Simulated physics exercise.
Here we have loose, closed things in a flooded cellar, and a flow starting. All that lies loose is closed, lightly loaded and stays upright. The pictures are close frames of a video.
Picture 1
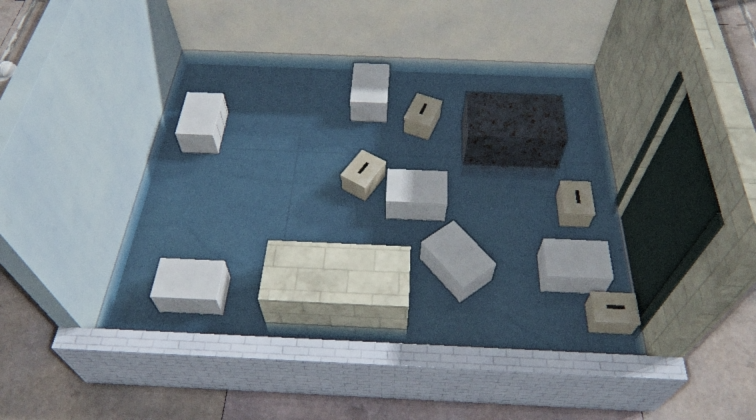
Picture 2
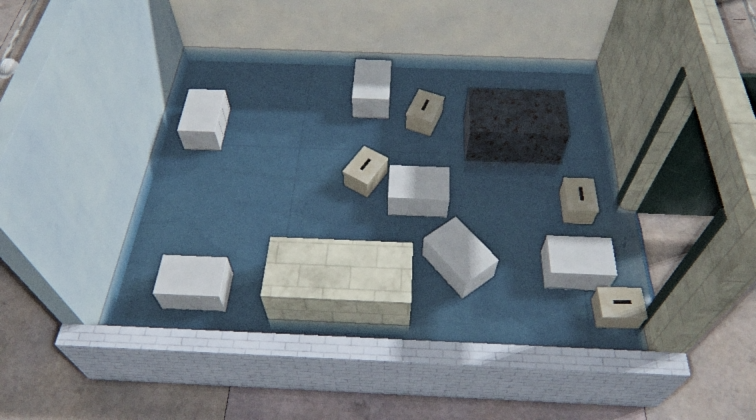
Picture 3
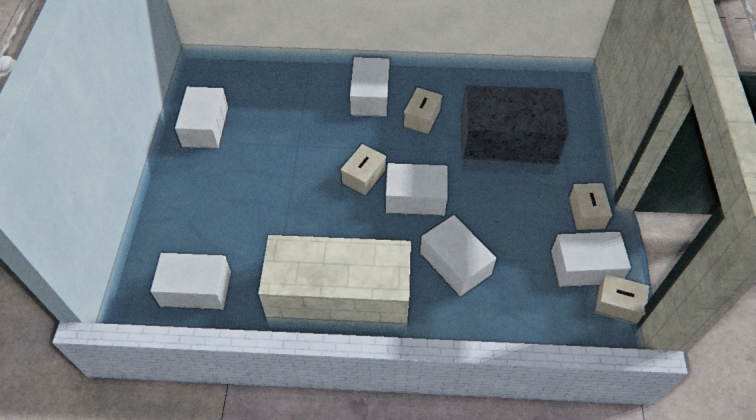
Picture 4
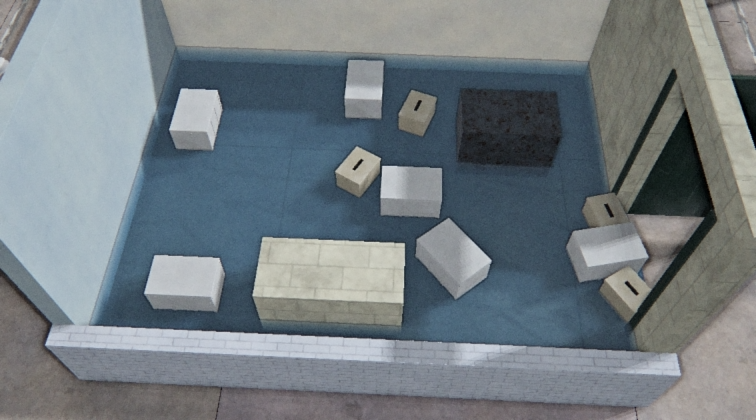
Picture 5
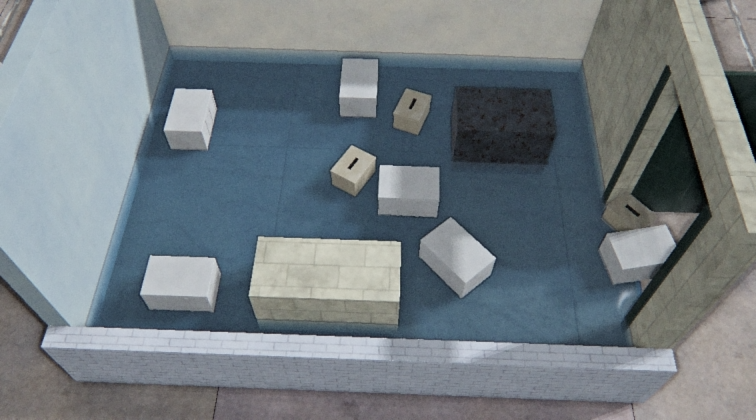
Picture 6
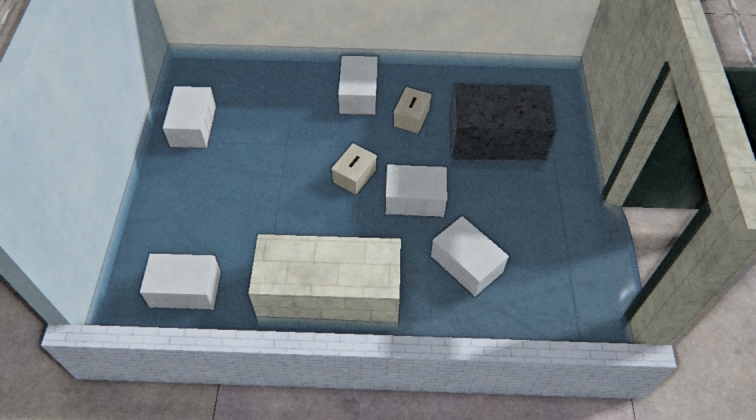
In this clip, an opening appears in the right wall of a flooded room, and a white block and two slotted tan boxes drift out through it; then two pale blocks near the middle shift slightly right.
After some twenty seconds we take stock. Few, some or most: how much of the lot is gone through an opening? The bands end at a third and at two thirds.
Share: At least two thirds.
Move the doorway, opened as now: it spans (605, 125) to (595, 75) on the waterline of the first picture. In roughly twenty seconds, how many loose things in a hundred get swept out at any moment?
About 40 per cent.
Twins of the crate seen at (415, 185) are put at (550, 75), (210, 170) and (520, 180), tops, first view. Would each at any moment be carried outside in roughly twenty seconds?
As listed: Out, kept in, carried outside.
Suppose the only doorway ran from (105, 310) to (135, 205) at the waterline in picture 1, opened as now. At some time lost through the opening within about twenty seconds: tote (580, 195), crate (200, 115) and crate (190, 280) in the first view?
One after the other: No, yes, through.
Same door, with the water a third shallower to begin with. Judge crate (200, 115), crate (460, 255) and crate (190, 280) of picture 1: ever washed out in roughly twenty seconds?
In turn: Stays, yes, left behind.
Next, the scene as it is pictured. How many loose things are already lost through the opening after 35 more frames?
The number is 7.
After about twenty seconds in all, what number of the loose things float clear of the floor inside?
That makes 2.
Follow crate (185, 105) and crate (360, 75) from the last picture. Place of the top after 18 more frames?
Close to (214, 118) and (415, 115).
A moment on, 3 of 10 are out; 7 afloat.
Next, 6 of 10 are out; 4 afloat.
Later, 7 of 10 are out; 3 afloat.
In the end, 8 of 10 are out; 2 afloat.
